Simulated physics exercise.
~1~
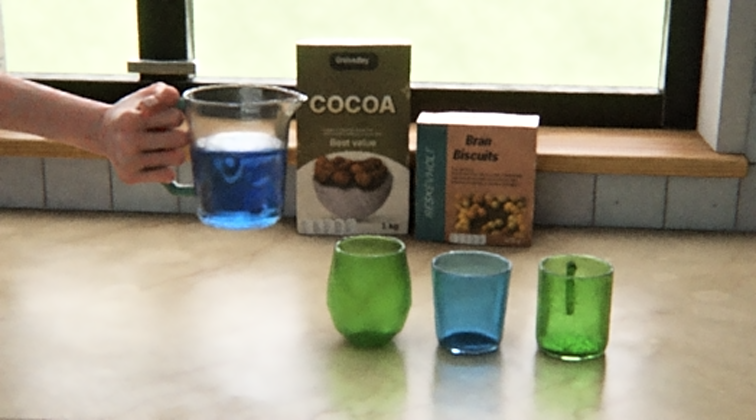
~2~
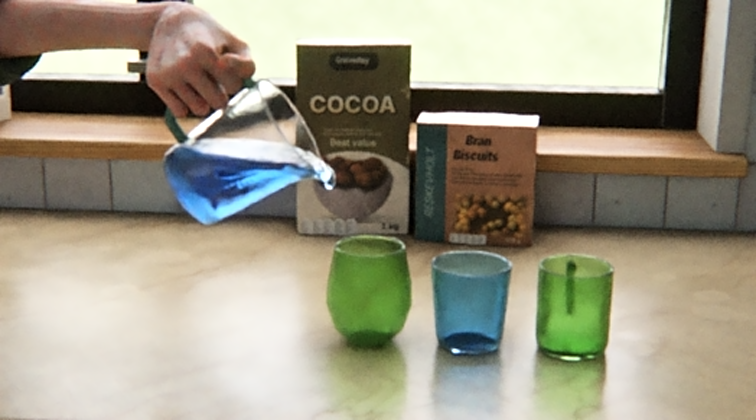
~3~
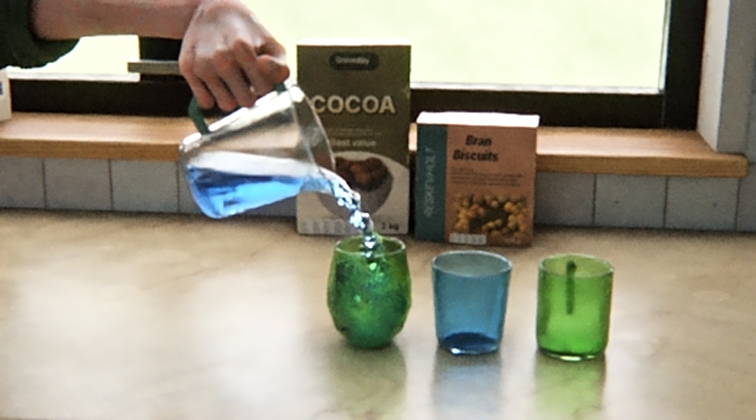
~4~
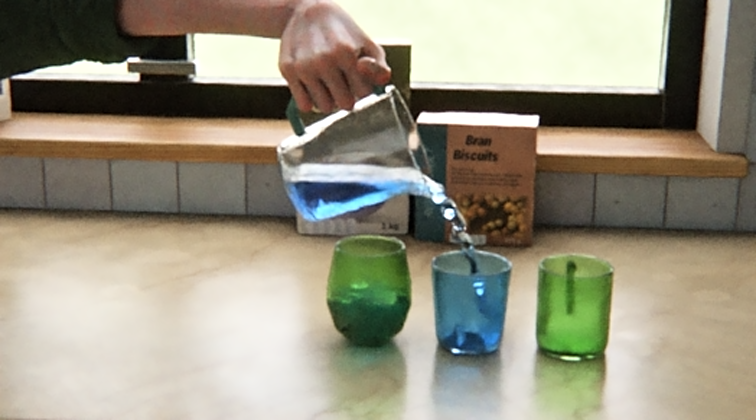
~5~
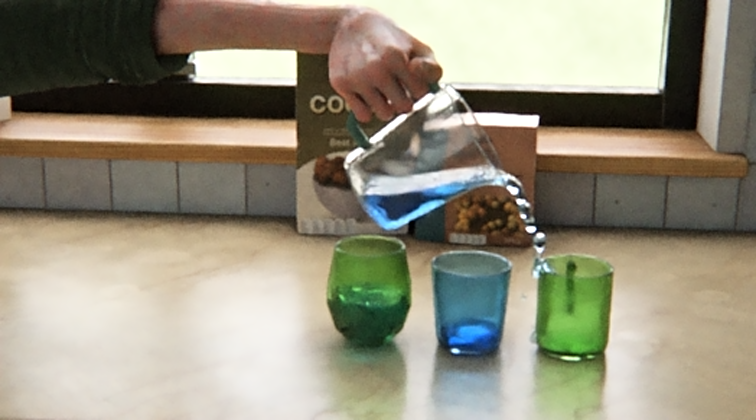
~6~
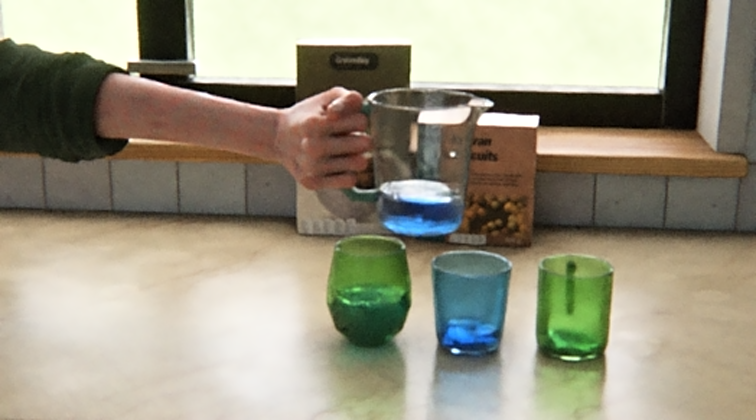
At the start, a hand on the left holds a clear jug of blue water upright beside a cocoa box and a bran biscuits box, with a rounded green glass, a blue tumbler and a green mug in a row on the worktop. The hand tips the jug steeply to the right, and water streams into the rounded glass. Still tilted, the jug moves right and pours into the tumbler, then reaches the mug's left rim as it begins levelling. Finally, it is held upright with some water left, the rounded glass visibly fuller than the other two.
